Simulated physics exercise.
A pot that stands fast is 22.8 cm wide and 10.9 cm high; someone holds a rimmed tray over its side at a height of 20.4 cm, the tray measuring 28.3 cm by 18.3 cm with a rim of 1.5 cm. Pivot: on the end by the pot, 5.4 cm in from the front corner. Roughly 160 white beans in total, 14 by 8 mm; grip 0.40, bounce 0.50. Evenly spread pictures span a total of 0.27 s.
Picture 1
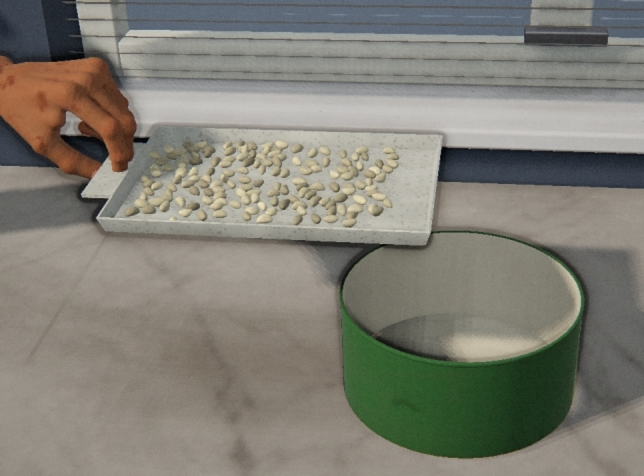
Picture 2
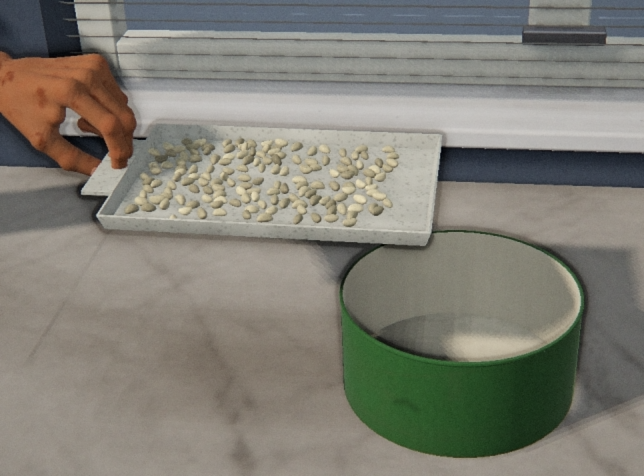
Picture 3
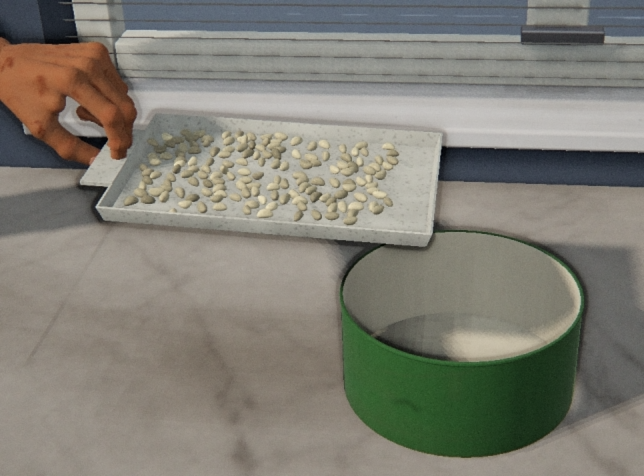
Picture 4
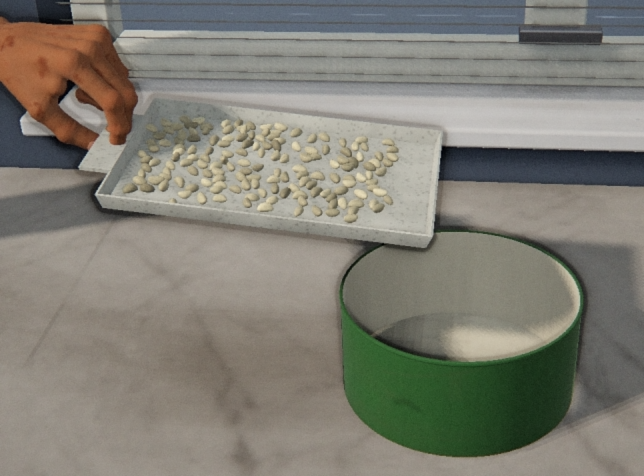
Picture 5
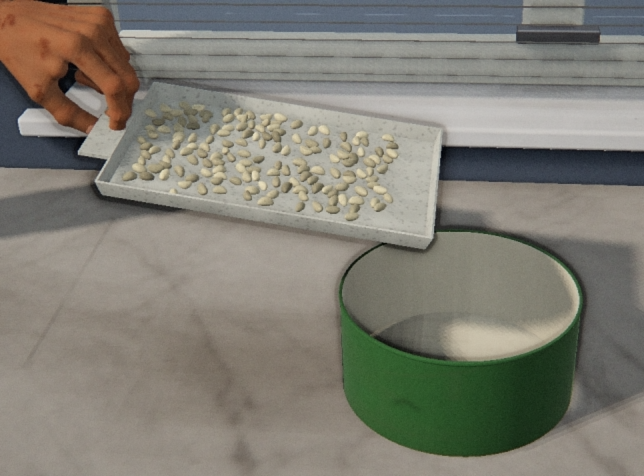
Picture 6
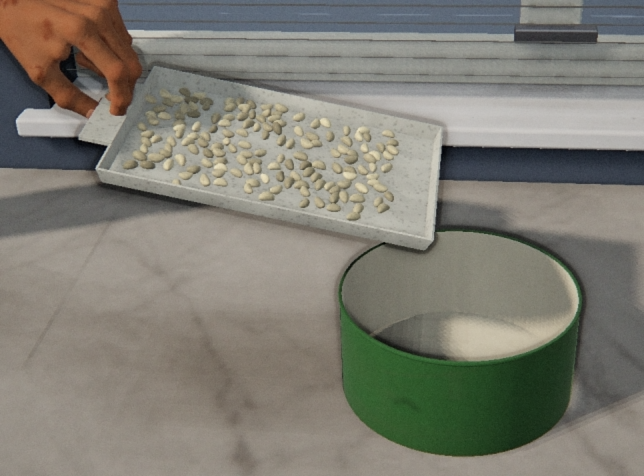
On a marbled countertop by a window with blinds, a hand at the left holds a pale rimmed tray scattered with white beans, nearly level beside a green pot. The hand gradually raises the left end, so the tray slants down toward the pot at right, the beans still spread across it.
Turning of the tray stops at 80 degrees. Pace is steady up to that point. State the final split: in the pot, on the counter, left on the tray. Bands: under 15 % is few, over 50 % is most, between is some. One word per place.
Pot: Most, counter: Few, left on the tray: Few.
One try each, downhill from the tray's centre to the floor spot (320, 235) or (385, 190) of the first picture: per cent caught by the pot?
About 50 and 90 per cent.
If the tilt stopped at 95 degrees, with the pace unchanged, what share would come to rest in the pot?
Around 95 per cent, then.
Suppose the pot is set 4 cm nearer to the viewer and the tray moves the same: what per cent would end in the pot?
Share in pot: Approx. 100 %.
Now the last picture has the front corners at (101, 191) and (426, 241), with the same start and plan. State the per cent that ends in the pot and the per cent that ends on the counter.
Per cent by place - pot 75, counter 25.
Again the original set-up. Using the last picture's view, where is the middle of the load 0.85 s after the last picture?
(443, 230) or thereabouts.
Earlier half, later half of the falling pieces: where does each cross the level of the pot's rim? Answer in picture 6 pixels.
Around (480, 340), then around (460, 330).
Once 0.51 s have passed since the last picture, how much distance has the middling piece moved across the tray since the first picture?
I'd say close to 12 centimetres.
Then, 0.51 s after the last picture, tilt 45 degrees; the tray holds 100 %, the pot 0 %.
Then, 0.85 s after the last picture, tilt 66 degrees; the tray holds 55 %, the pot 25 %.
Then, 1.29 s after the last picture, tilt 80 degrees; the tray holds 20 %, the pot 70 %.
In the end, pot 95 %, counter 5 %, tray 0 %.
